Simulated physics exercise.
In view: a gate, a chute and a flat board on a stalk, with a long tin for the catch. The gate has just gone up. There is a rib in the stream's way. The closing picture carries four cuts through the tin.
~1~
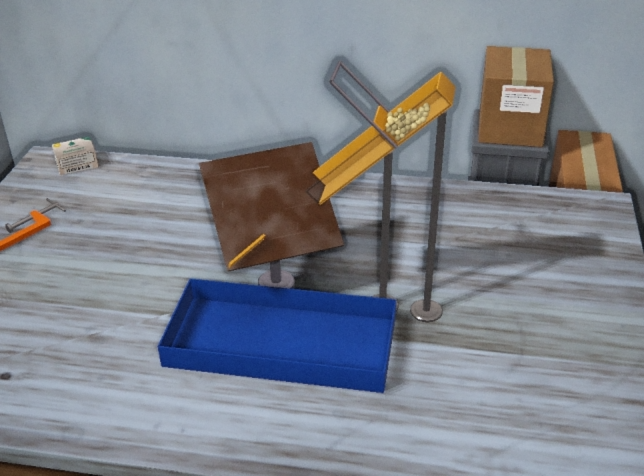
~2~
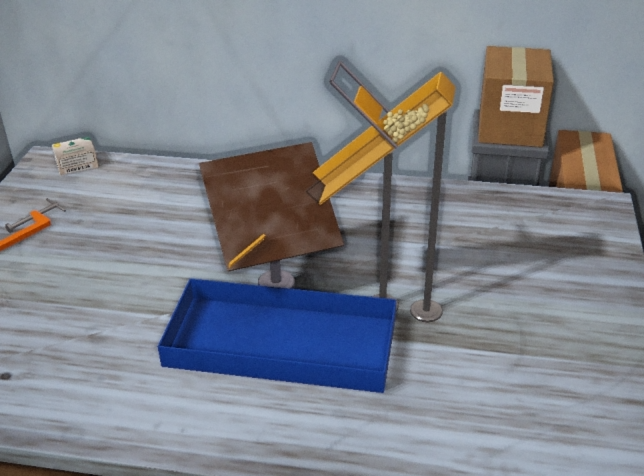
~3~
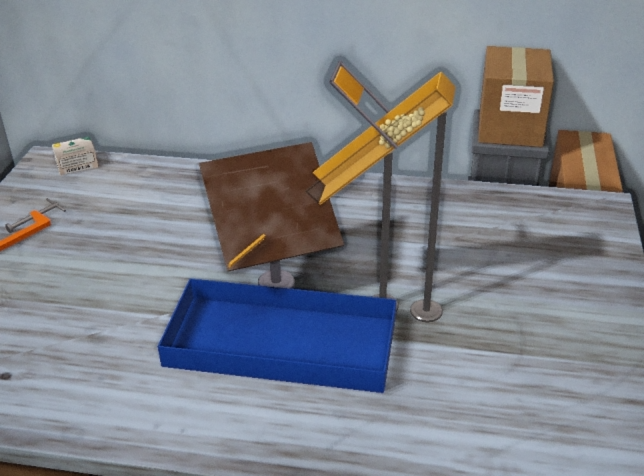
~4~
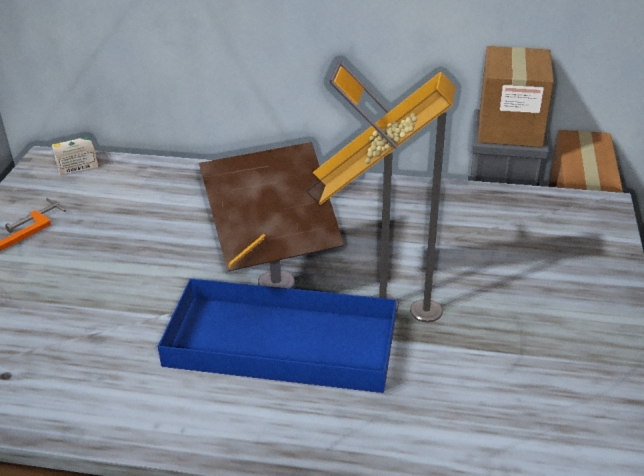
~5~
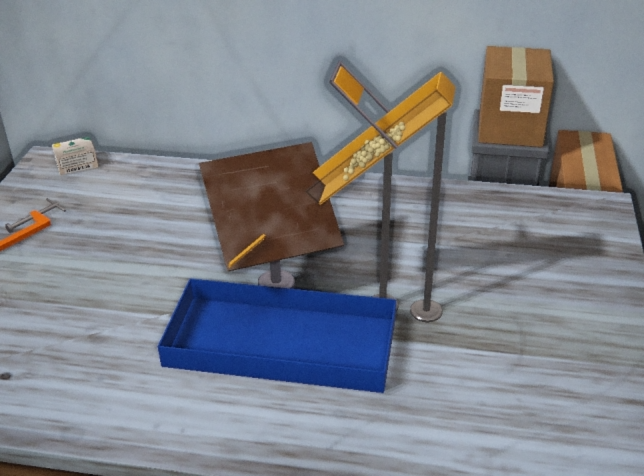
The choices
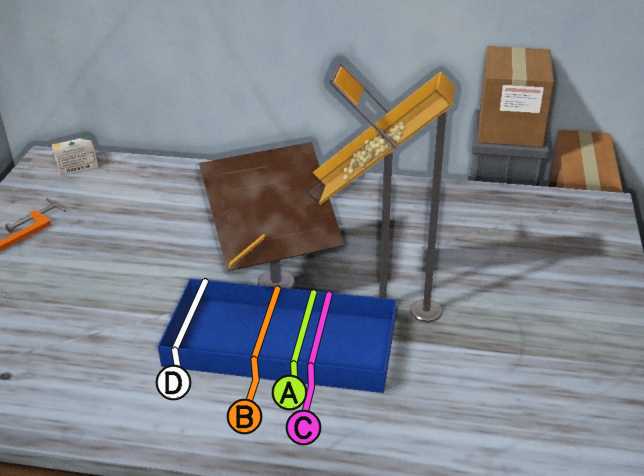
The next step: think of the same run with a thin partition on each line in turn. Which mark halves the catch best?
Line B.
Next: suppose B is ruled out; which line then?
Here it is line A.
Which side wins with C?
The left side.
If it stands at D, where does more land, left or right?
More lands on the right.
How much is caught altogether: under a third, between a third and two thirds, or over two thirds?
Over two thirds.
On the marked copy, line A crosses the front rim at (293, 362); line B crosses the front rim at (254, 357); line C crosses the front rim at (311, 364); line D crosses the front rim at (175, 348).
Choosing A, of what is caught, the bulk on the left of the divider, close to a quarter on the right.
Choosing B, of what is caught, close to half on the left of the divider, close to half on the right.
Choosing C, of what is caught, all but a few on the left of the divider, a small share on the right.
Choosing D, of what is caught, only a few on the left of the divider, all but a few on the right.
